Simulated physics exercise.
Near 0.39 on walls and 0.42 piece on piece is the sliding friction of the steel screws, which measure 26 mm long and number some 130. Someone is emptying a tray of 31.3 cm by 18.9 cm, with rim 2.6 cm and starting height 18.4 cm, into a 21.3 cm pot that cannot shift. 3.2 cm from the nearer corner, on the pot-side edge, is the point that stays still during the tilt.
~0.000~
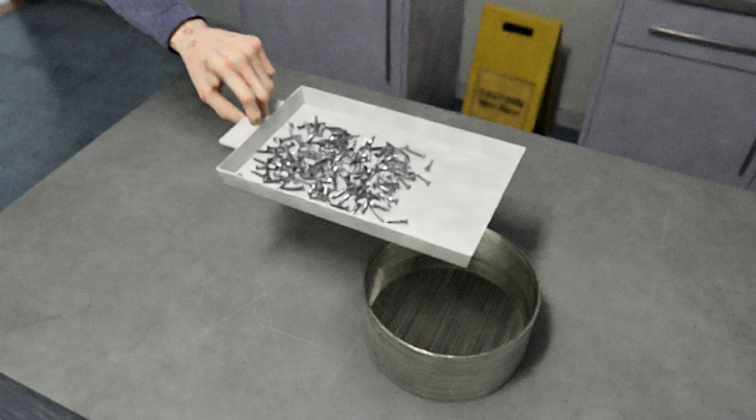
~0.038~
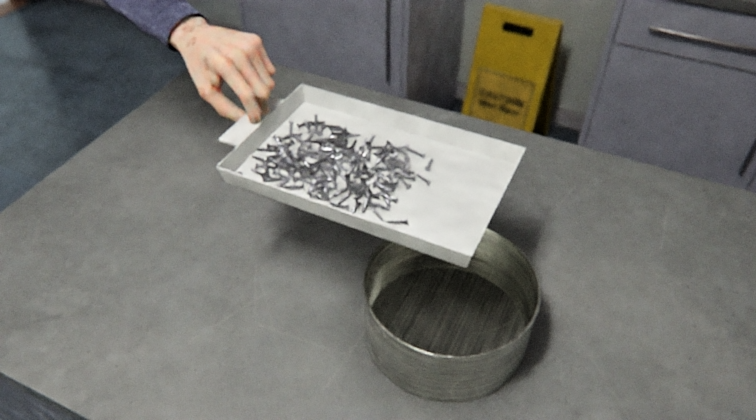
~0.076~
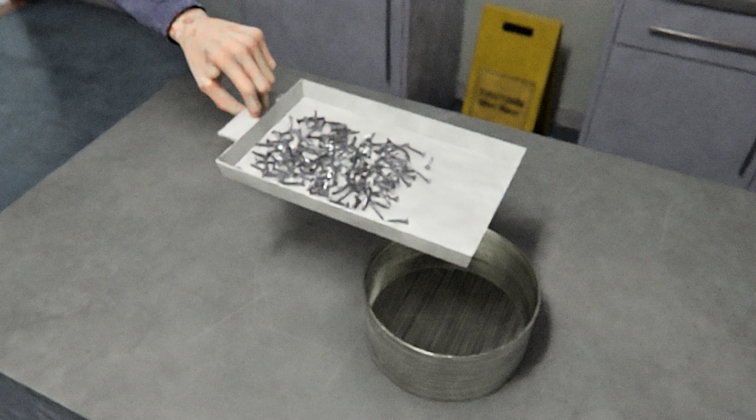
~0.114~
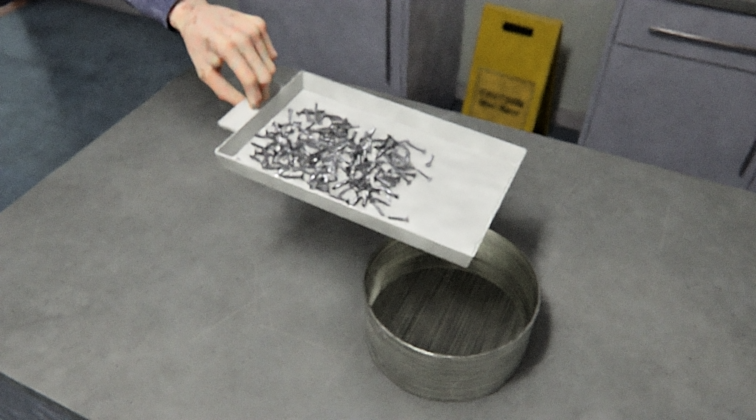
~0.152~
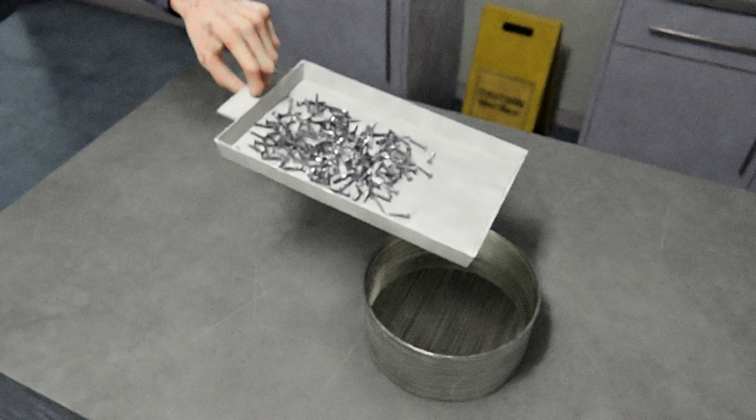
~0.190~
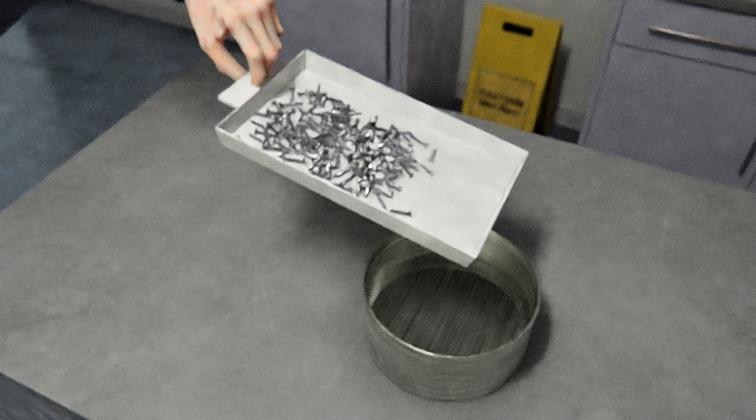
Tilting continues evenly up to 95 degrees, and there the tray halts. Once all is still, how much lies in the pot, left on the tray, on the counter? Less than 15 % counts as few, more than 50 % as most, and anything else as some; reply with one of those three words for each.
Here it is: Pot: Some, left on the tray: Few, counter: Most.
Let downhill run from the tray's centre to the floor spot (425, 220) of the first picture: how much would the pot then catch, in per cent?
Something like 70 in a hundred.
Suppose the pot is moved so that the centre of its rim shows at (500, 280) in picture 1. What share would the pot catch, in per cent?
Estimate: ~ 75 %.
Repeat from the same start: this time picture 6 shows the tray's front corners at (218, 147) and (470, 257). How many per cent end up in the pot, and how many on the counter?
In the pot: 80 per cent; on the counter: 20 per cent.
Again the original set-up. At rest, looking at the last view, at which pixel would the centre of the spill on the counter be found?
You'll find it at about pixel (553, 293).
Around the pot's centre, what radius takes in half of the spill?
Distance: Around 18 cm.
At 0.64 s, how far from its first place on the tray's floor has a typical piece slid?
About 12 cm.
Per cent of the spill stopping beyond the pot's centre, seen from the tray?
Near 100 in a hundred.
After 0.64 s, tilt 52 degrees; the tray holds 100 %, the pot 0 %.
Then, at 0.94 s, tilt 78 degrees; the tray holds 55 %, the pot 5 %.
After 1.34 s, tilt 95 degrees; the tray holds 25 %, the pot 20 %.
At rest (2.5 s), pot 35 %, tray 0 %, counter 65 %.
